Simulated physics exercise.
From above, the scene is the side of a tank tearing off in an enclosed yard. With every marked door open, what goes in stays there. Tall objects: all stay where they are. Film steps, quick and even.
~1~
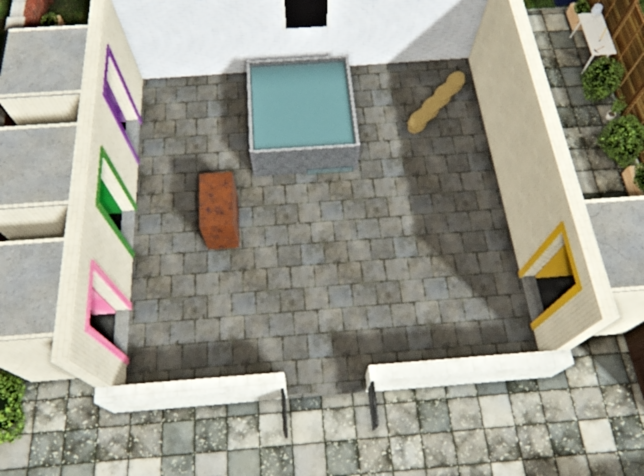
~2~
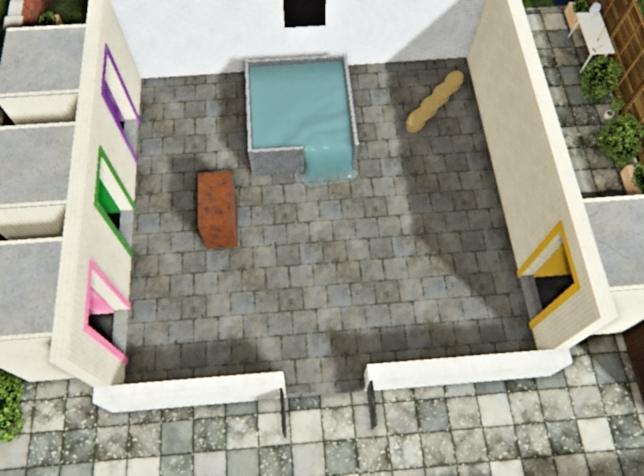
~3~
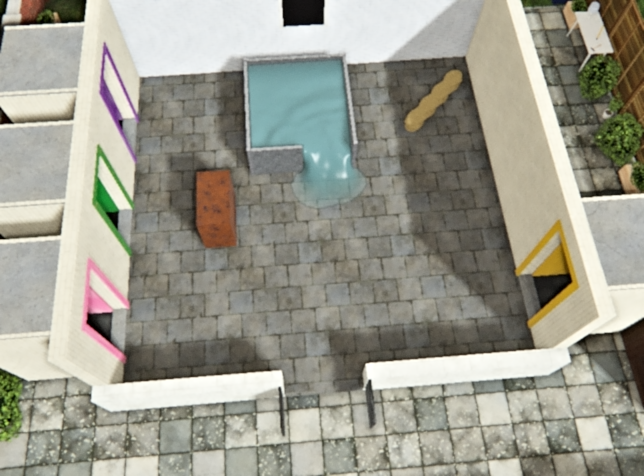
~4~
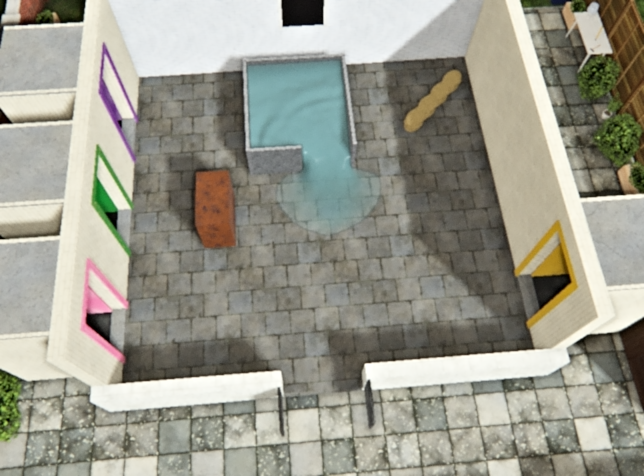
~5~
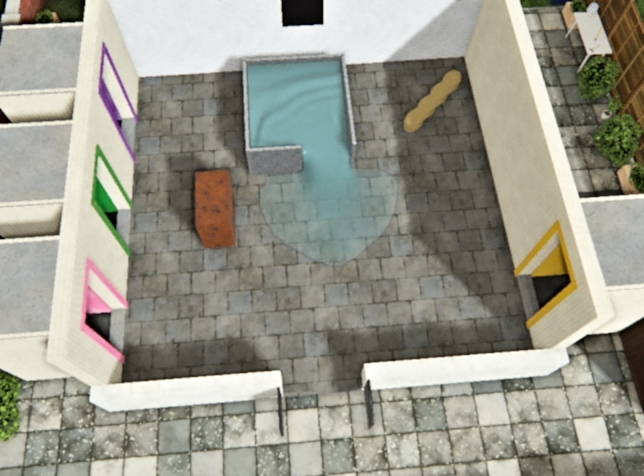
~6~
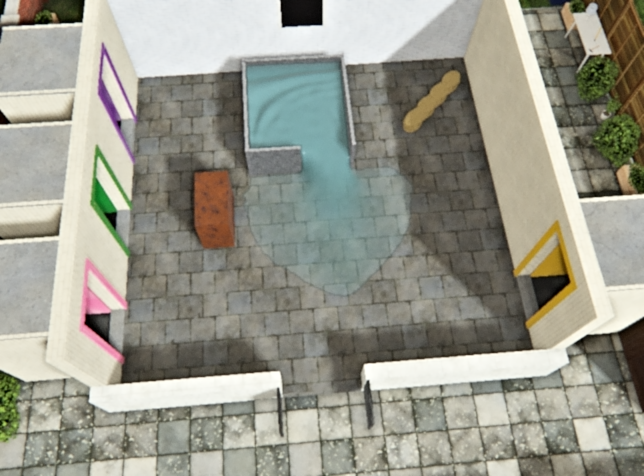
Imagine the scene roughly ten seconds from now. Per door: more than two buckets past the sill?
Purple door at or under, pink door over, green door at or under, yellow door over.
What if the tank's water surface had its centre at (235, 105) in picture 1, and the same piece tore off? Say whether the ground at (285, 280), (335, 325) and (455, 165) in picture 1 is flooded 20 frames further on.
Hit, hit, spared.
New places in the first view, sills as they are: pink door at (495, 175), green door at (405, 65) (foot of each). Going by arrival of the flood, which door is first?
Going by the pictures, it's the yellow door.
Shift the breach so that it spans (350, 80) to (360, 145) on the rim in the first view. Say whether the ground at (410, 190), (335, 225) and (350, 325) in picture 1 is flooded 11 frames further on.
Submerged, unwetted, unwetted.
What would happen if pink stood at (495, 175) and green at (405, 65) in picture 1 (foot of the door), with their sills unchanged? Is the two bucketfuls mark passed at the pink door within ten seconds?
As far as I can tell, the pink door comes in lower.
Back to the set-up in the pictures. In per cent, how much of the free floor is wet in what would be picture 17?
Some 45 in a hundred.
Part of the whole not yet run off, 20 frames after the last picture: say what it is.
About 90 per cent.
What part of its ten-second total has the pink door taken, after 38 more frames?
Roughly 40 per cent.
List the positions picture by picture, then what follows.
In the first picture, the water tank at (301, 104) is whole and still.
In the second picture, the front is at (356, 171), out from the gap at (329, 160).
In the third picture, the front is at (314, 204), out from the gap at (327, 160).
In the fourth picture, the front is at (322, 231), out from the gap at (327, 161).
In the fifth picture, water pours out at (326, 161) and has run to (343, 260).
In the sixth picture, the front is at (349, 290), out from the gap at (326, 162).
A moment on, water covers 35 % of the floor; the purple door not reached, the pink door not reached, the green door not reached, the yellow door not reached.
Next, water covers 45 % of the floor; the purple door not reached, the pink door not reached, the green door not reached, the yellow door wet at the sill, nothing in.
Then, water covers 50 % of the floor; the purple door not reached, the pink door wet at the sill, nothing in, the green door not reached, the yellow door over two buckets in.
Later, water covers 65 % of the floor; the purple door wet at the sill, nothing in, the pink door over two buckets in, the green door wet at the sill, nothing in, the yellow door over two buckets in.
In the end, water covers 85 % of the floor; the purple door wet at the sill, nothing in, the pink door far over two buckets in, the green door wet at the sill, nothing in, the yellow door over two buckets in.
